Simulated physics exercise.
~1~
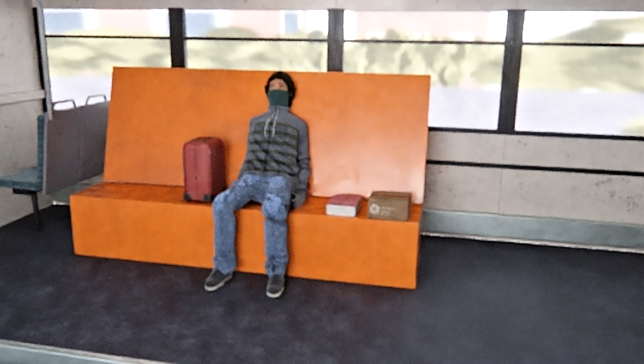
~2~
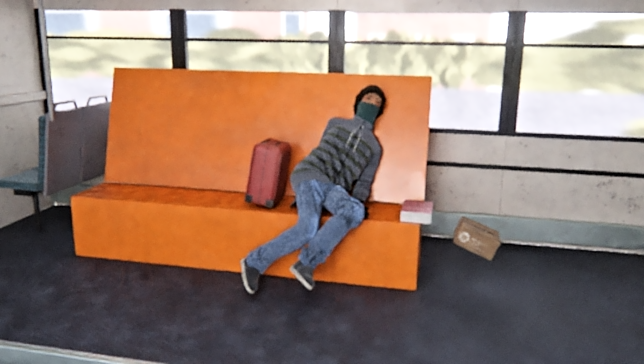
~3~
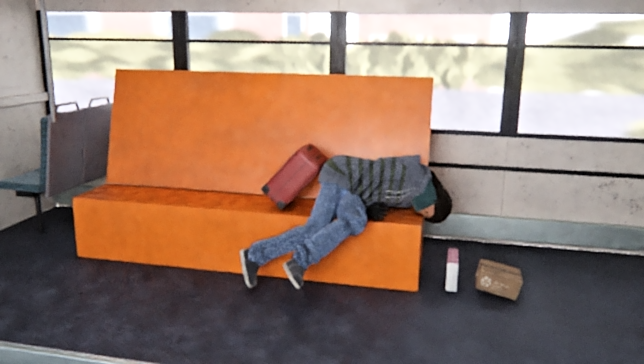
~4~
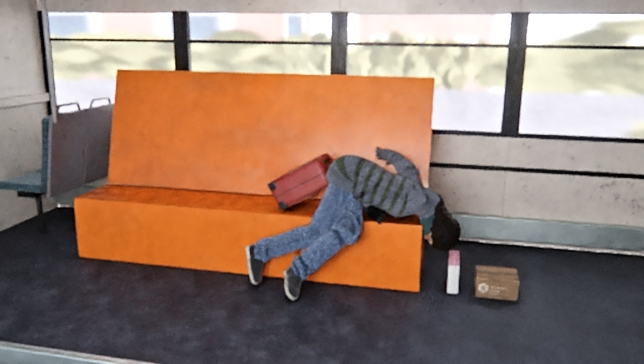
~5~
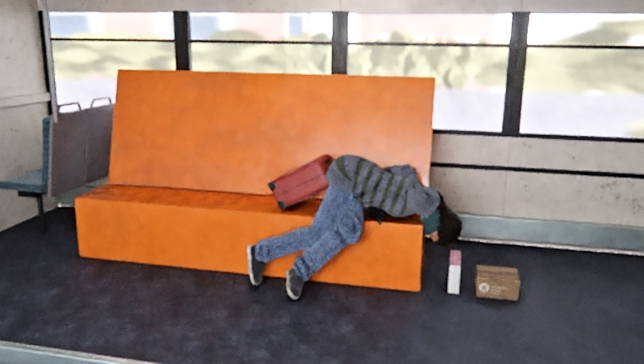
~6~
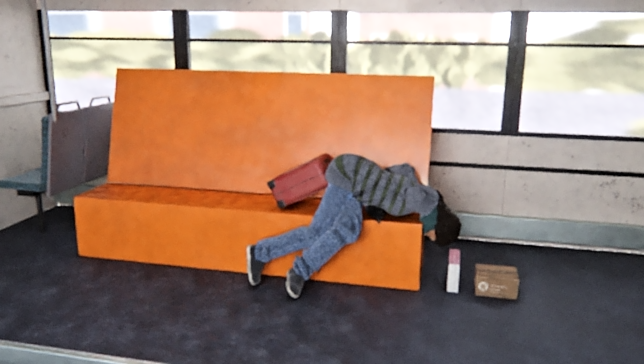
In a metro car, a masked passenger sits slumped on a long orange bench, with an upright red case on the left and a pink folder and a brown carton on the right. The passenger tips to the right as the case slides and leans the same way, and the carton drops past the bench end. The folder follows, landing on its edge beside the carton, while the passenger topples sideways. Finally the passenger lies still, hips on the seat and head hanging over the end, with the case resting tipped over behind them.
